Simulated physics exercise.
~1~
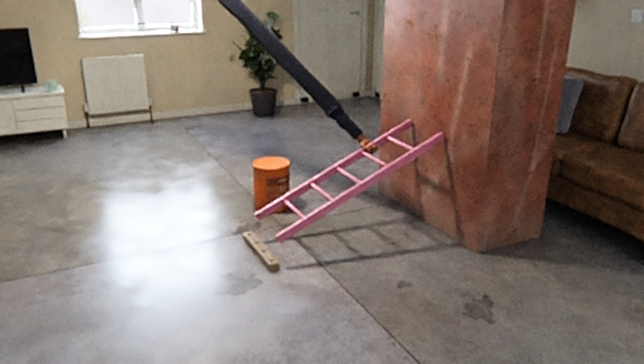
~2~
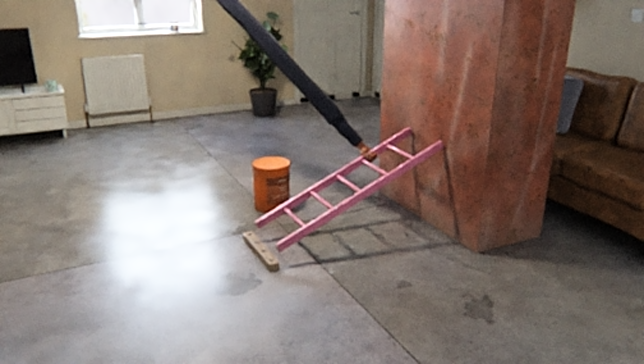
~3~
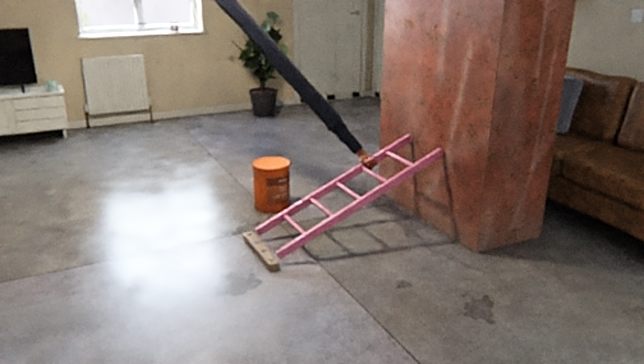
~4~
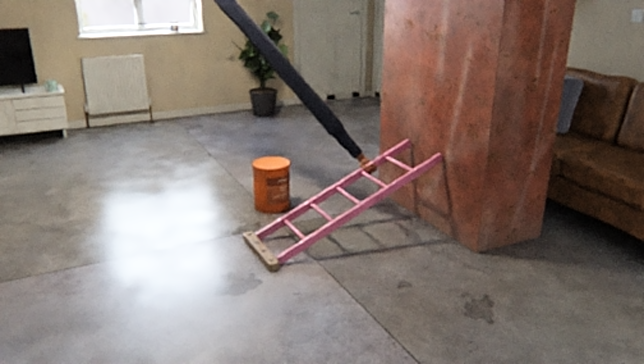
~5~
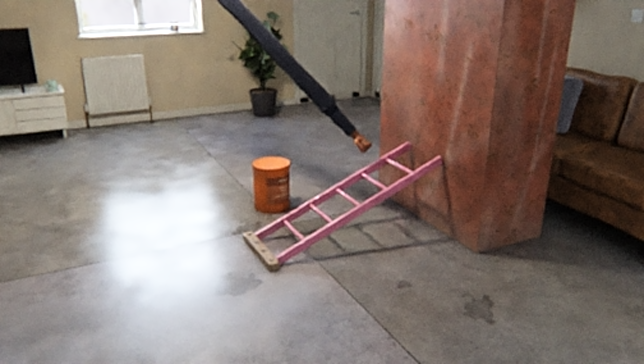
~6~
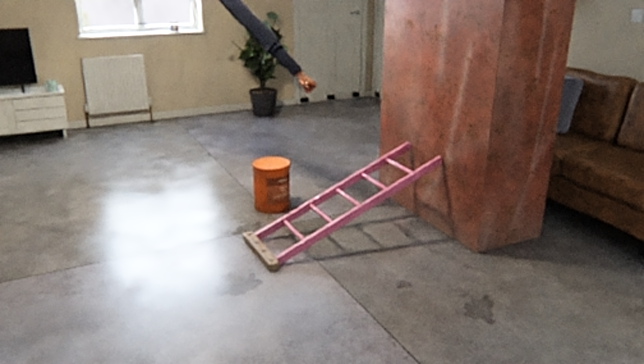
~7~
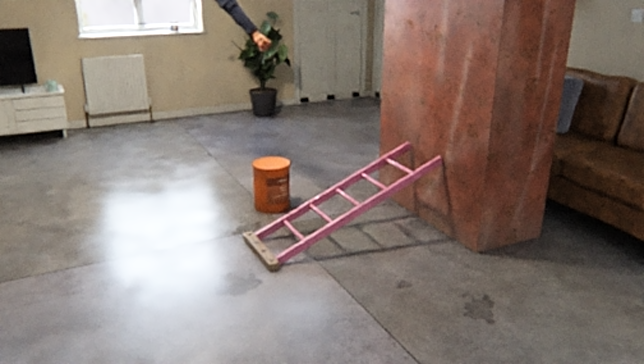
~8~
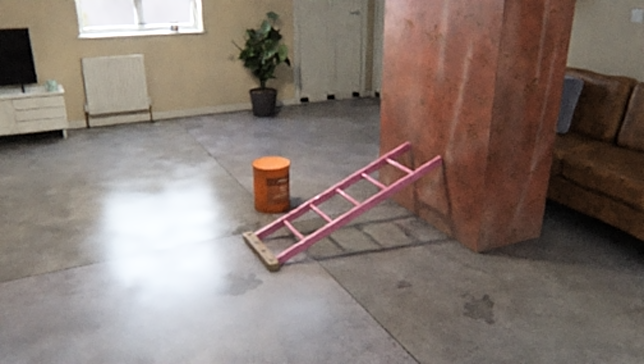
The video shows a dark-sleeved arm lowering a pink ladder against a reddish pillar, its foot by a wooden strip on the floor near an orange pail. The hand lets go and withdraws out of view, and the ladder stays leaning in place.
